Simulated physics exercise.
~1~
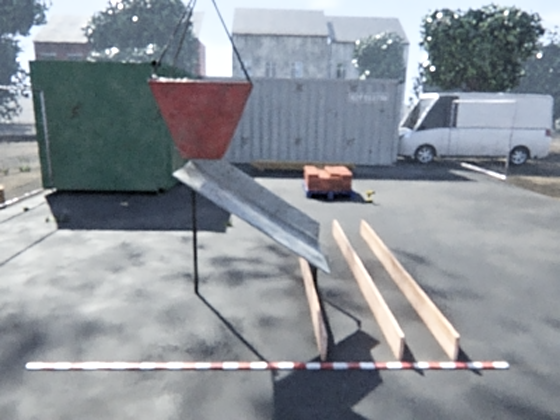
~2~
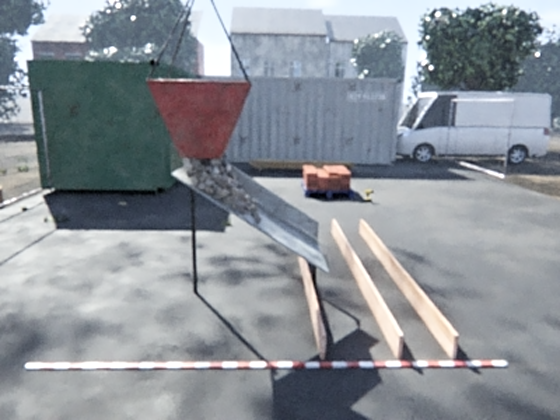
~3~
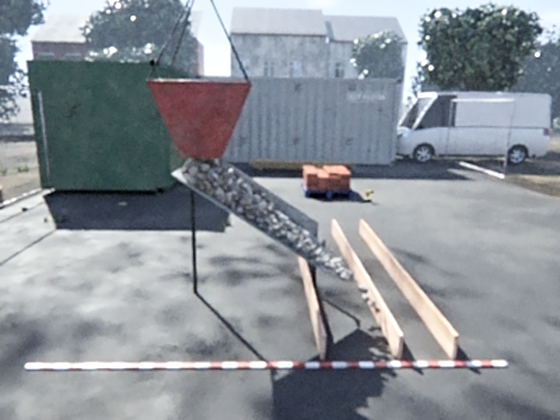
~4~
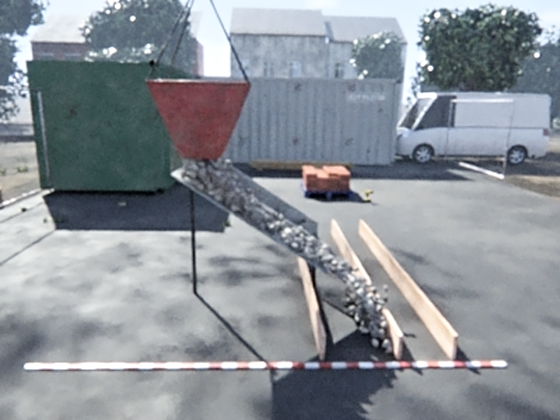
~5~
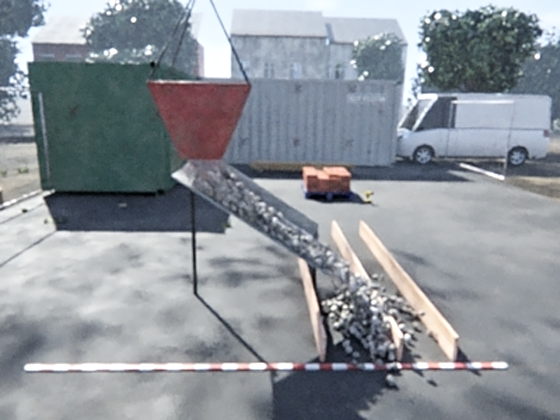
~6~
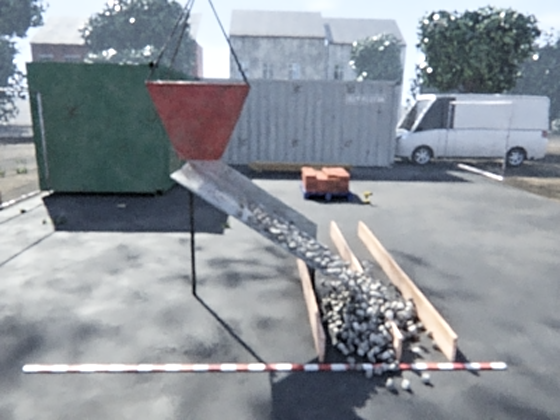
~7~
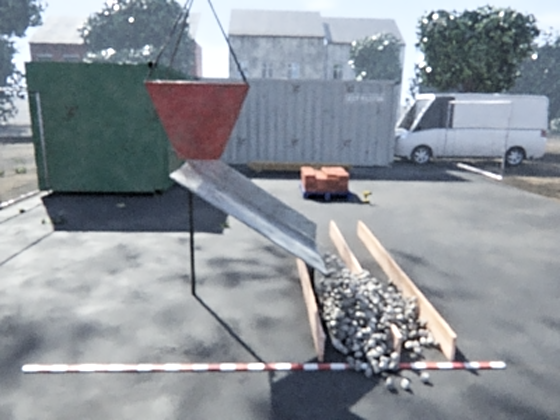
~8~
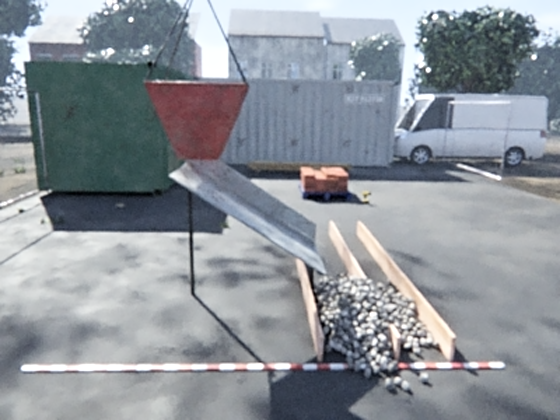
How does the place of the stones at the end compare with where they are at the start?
At the start the stones are up in the hanging red skip. At the end they lie lower down and to the right, heaped on the ground among the wooden boards, mostly in the left bay.
A hanging red skip pours stones down a steel slide, and they heap between wooden boards.
